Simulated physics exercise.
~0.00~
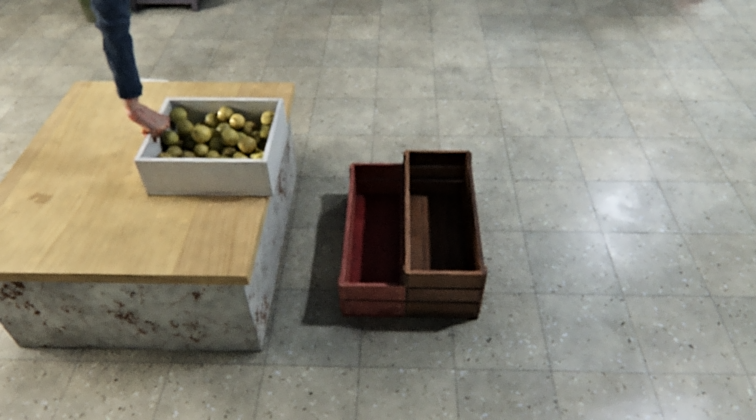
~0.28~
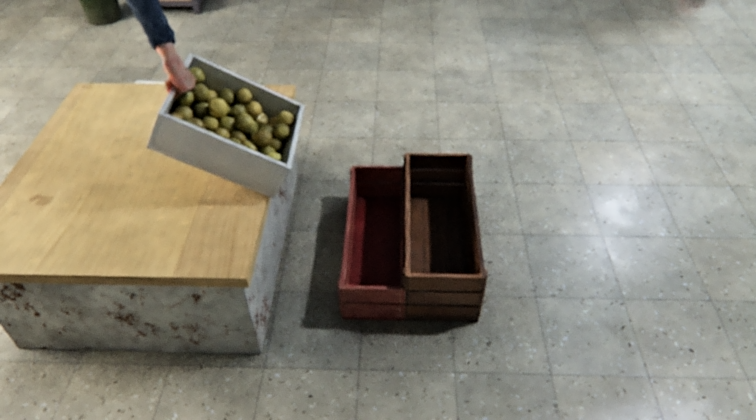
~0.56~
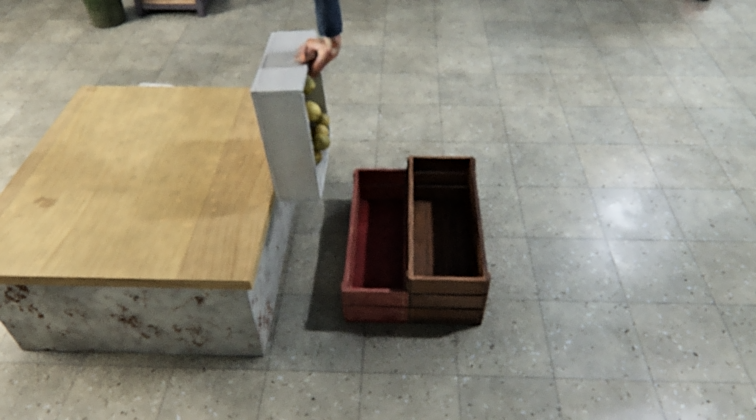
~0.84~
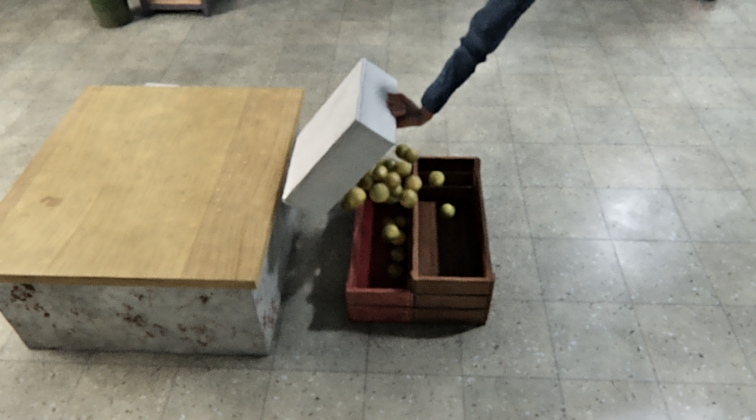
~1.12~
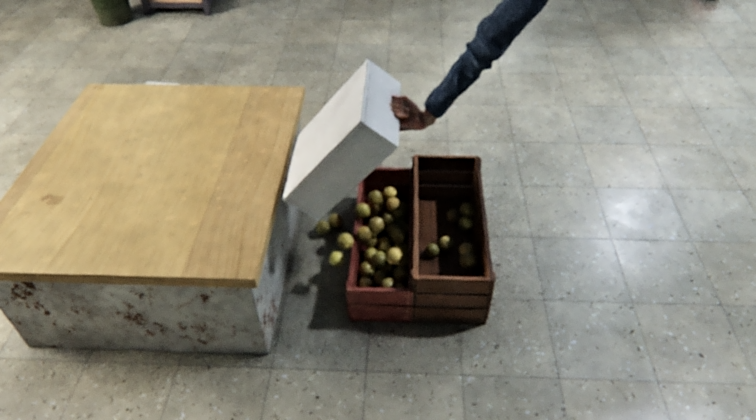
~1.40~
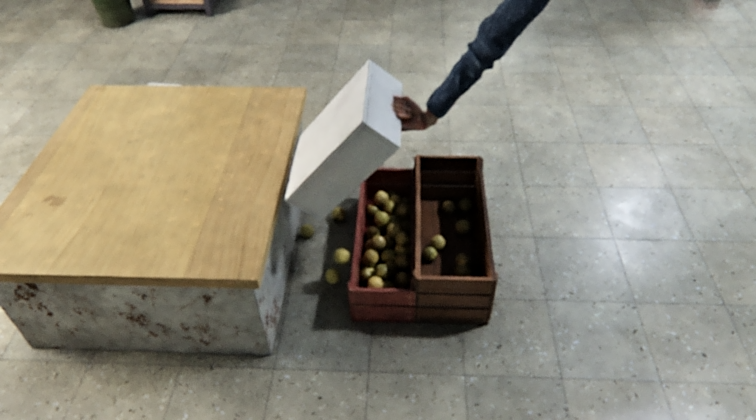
On a grey tiled floor beside a low wooden-topped bench, a hand tipped a white crate of yellow apples over the bench's edge, spilling most into the red tote below, some into the wooden trough beyond, and a few onto the floor.
